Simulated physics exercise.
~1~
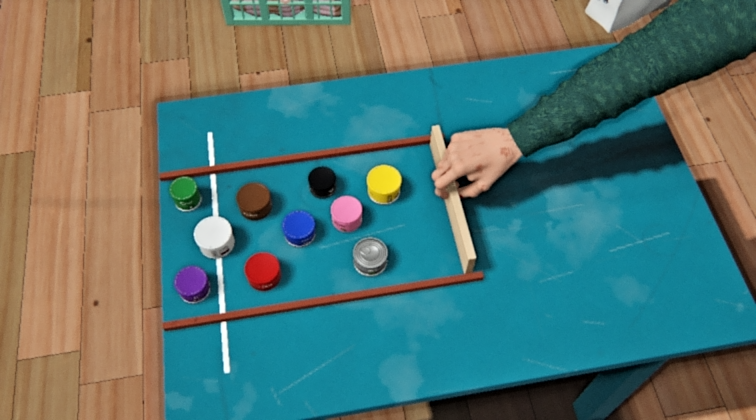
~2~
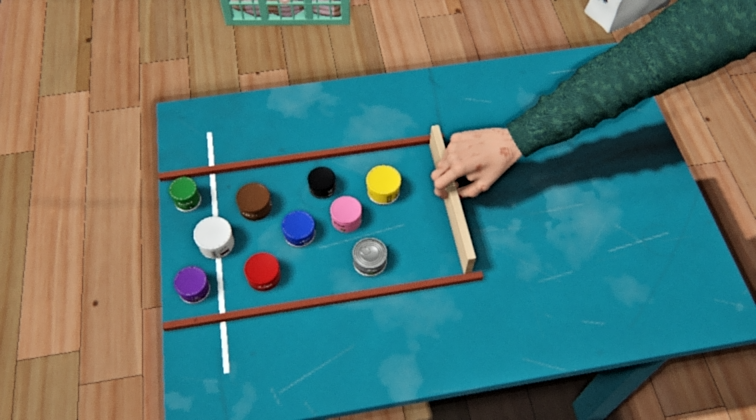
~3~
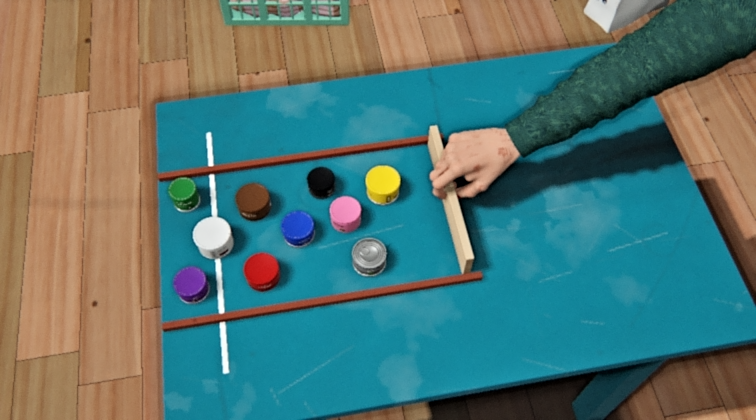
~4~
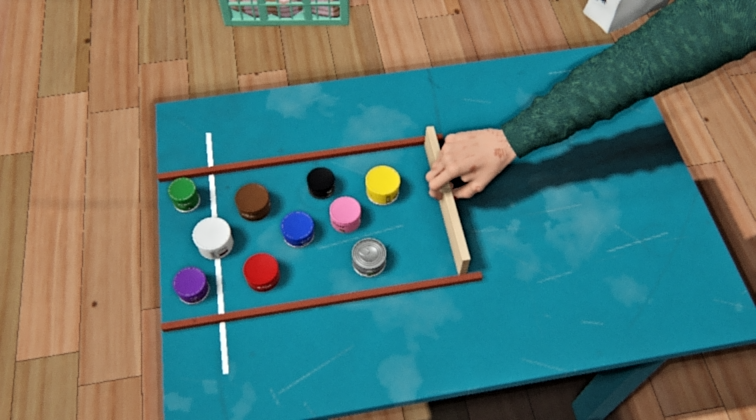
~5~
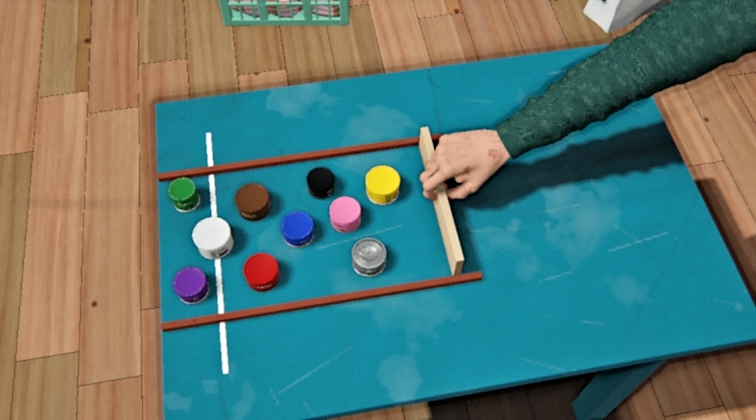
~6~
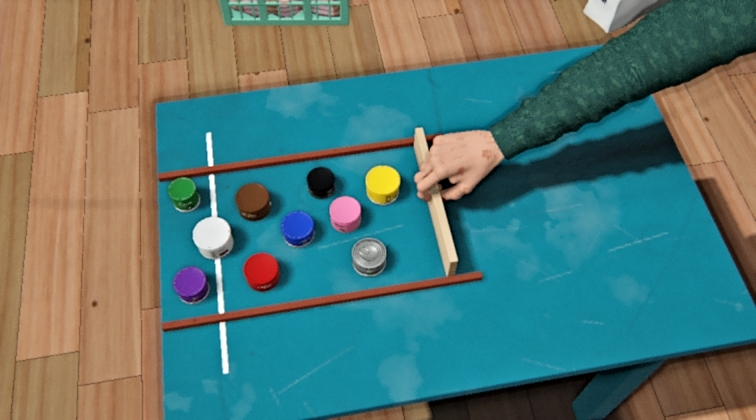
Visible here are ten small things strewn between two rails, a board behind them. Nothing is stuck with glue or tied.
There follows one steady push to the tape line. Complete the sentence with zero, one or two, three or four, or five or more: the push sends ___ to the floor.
The push sends one or two to the floor.
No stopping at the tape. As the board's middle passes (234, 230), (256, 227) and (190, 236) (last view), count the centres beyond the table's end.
First 1, next 0, last 6.
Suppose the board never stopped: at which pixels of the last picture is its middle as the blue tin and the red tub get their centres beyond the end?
Blue tin over the end: About (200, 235). Red tub over the end: About (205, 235).
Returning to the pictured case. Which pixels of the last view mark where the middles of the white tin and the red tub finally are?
They finish at roughly (157, 247) and (168, 305) respectively.
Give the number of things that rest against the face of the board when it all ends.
4 in contact.
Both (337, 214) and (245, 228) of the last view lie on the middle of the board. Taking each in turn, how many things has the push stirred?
First position 5; second position 10.
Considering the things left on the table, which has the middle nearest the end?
The one you want is the white tin.
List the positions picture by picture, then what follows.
In the first picture, green tin (186, 194); purple tin (193, 285); white tin (215, 238); board (451, 197); tape (218, 241).
In the second picture, purple tin (192, 285); yellow tin (384, 186).
In the third picture, white tin (214, 238); black tub (321, 183).
In the fourth picture, green tin (184, 195); brown tub (253, 203).
In the fifth picture, purple tin (191, 286); grey tin (369, 258).
In the sixth picture, green tin (185, 195); purple tin (192, 286); white tin (214, 239); board (435, 200); tape (216, 241).
Early on, none off yet; green tin at rest near (185, 195); purple tin at rest near (192, 286); white tin at rest near (214, 239).
A while later, none off yet; green tin at rest near (185, 195); purple tin at rest near (192, 286); white tin moving near (210, 239).
Finally, the number that fall off is one or two; lost, purple tin.
